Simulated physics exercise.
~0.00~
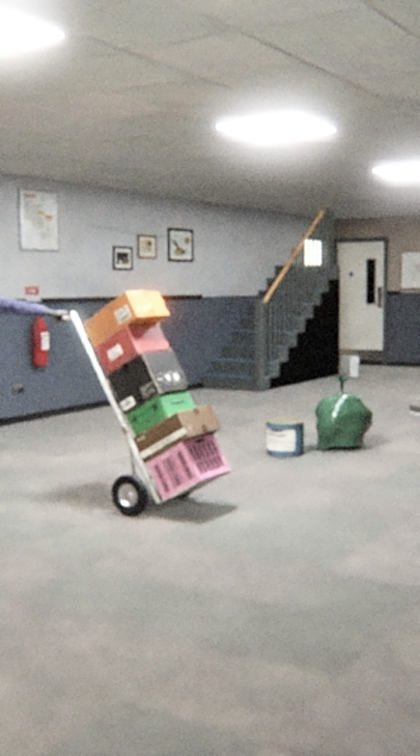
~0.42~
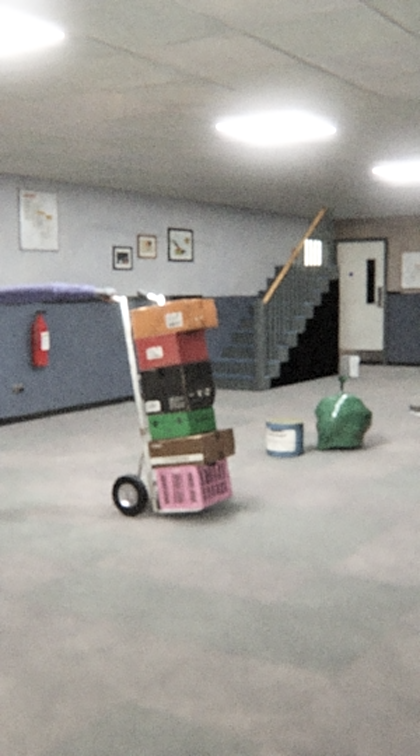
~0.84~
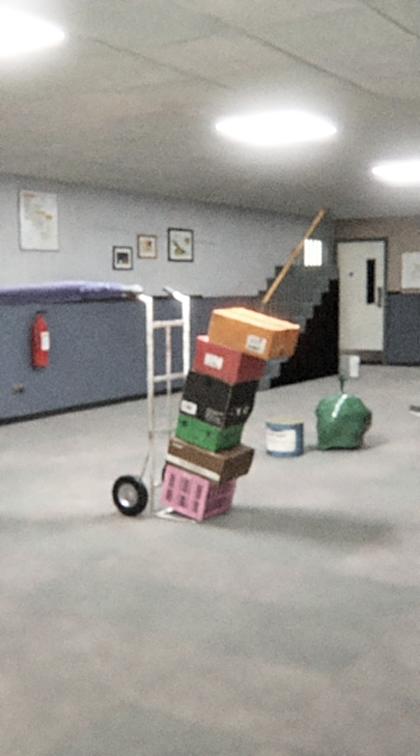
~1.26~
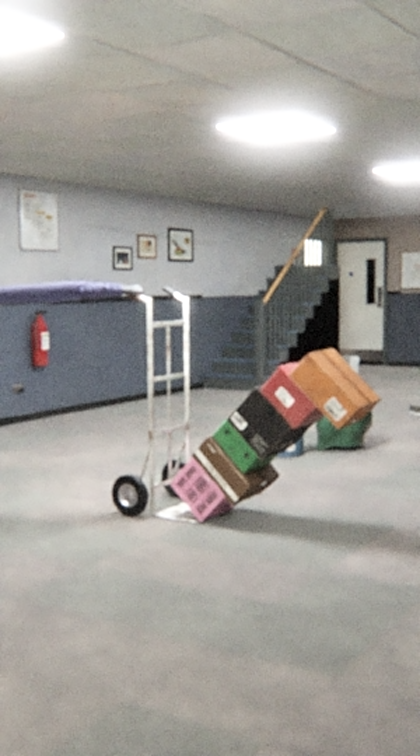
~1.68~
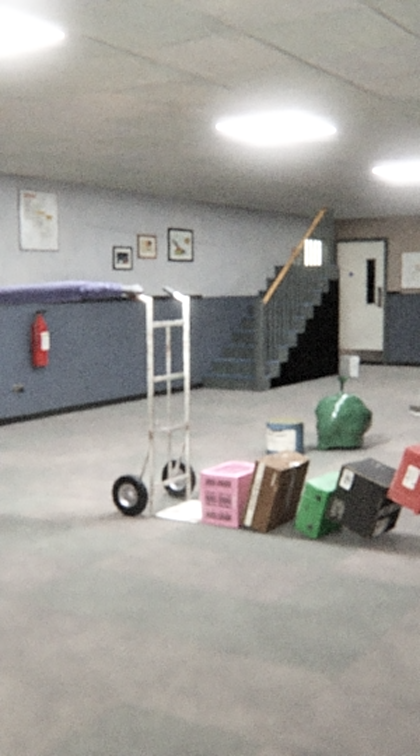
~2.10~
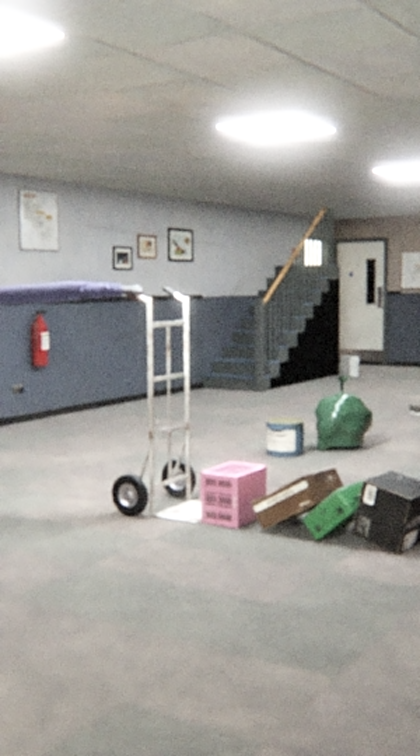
We see a purple-sleeved arm swing a leaning hand truck of stacked boxes upright; the stack tips right and spills, orange box first, leaving the black, green and brown boxes toppled on the floor, the orange and red ones out of view, and the pink crate tipped beside the plate.
